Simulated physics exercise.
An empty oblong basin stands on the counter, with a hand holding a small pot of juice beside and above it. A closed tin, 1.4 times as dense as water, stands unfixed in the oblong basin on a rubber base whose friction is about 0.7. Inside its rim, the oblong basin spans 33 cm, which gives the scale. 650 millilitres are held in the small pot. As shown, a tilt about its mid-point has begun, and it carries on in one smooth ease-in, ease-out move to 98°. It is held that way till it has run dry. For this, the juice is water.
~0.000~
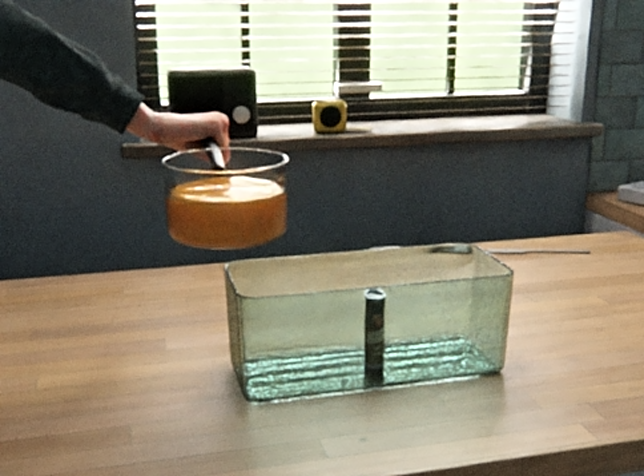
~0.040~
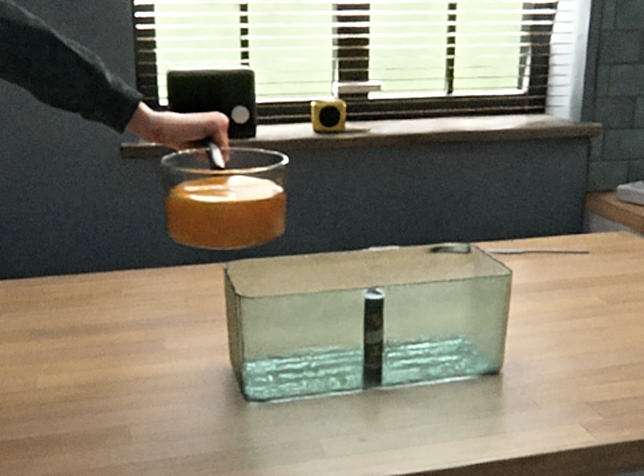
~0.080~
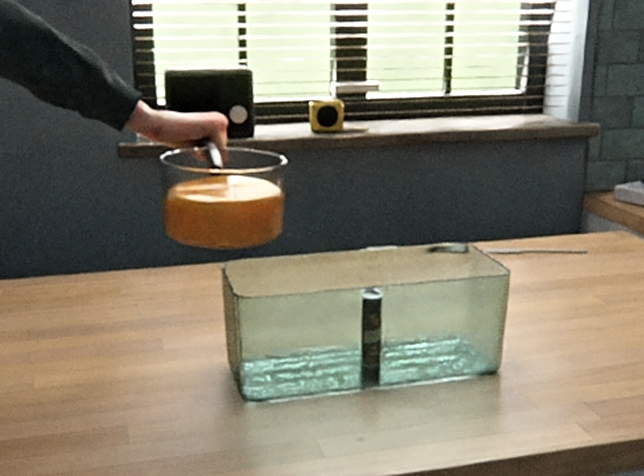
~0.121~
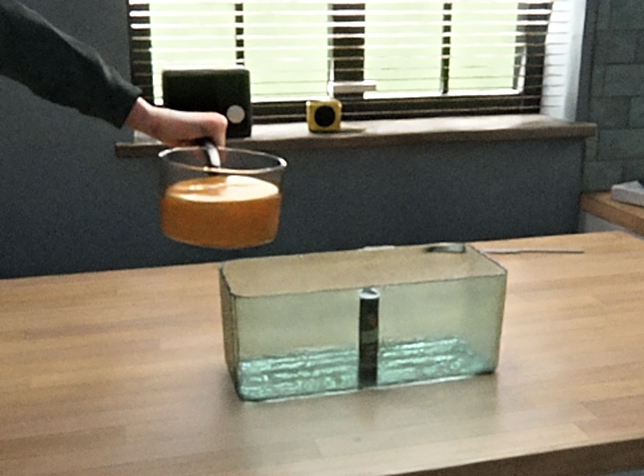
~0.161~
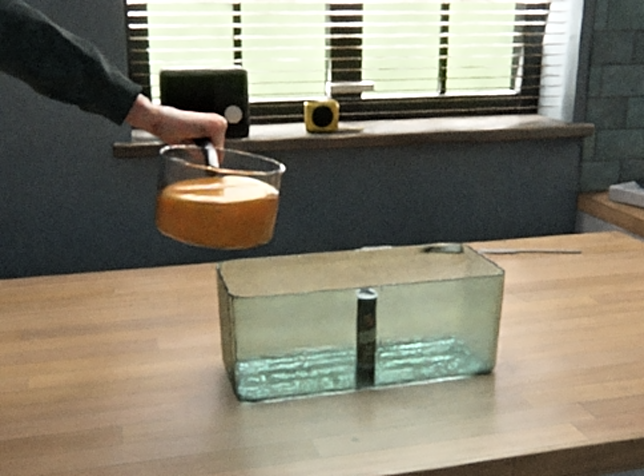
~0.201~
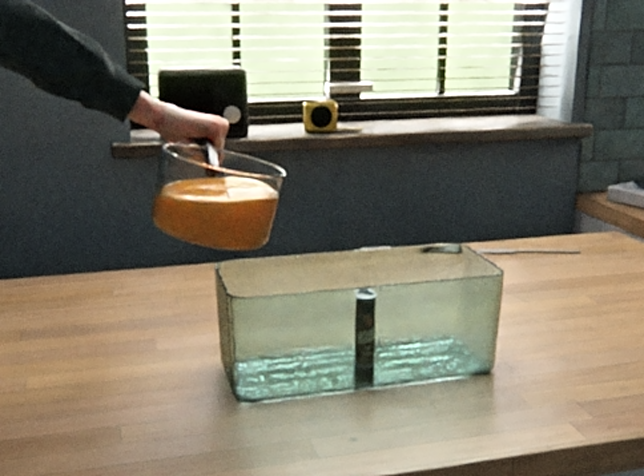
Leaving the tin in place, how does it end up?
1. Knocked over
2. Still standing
2.
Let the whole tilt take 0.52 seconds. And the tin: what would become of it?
Result: Tin upright.
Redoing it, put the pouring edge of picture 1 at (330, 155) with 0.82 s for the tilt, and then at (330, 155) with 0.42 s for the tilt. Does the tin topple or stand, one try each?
Run one: It tumbles. Run two: It tumbles.
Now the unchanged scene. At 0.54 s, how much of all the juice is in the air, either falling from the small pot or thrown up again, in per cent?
Some 22 % is the figure.
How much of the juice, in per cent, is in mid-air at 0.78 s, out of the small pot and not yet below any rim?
About 9 per cent.
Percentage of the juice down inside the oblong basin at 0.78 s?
70 per cent or thereabouts.
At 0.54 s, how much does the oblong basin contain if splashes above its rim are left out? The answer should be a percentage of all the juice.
Near 5 in a hundred.
Then, 0.54 s in, the tilt is 72° and 73 per cent is still to pour; the tin stands where it began.
Then, 0.78 s in, the tilt is 98° and 21 per cent is still to pour; the tin stands where it began.
Then, 1.04 s in, the tilt is 98° and 4 per cent is still to pour; the tin stands where it began.
Then, 1.32 s in, the tilt is 98° and 1 per cent is still to pour; the tin stands where it began.
Finally, the tin stands where it began.
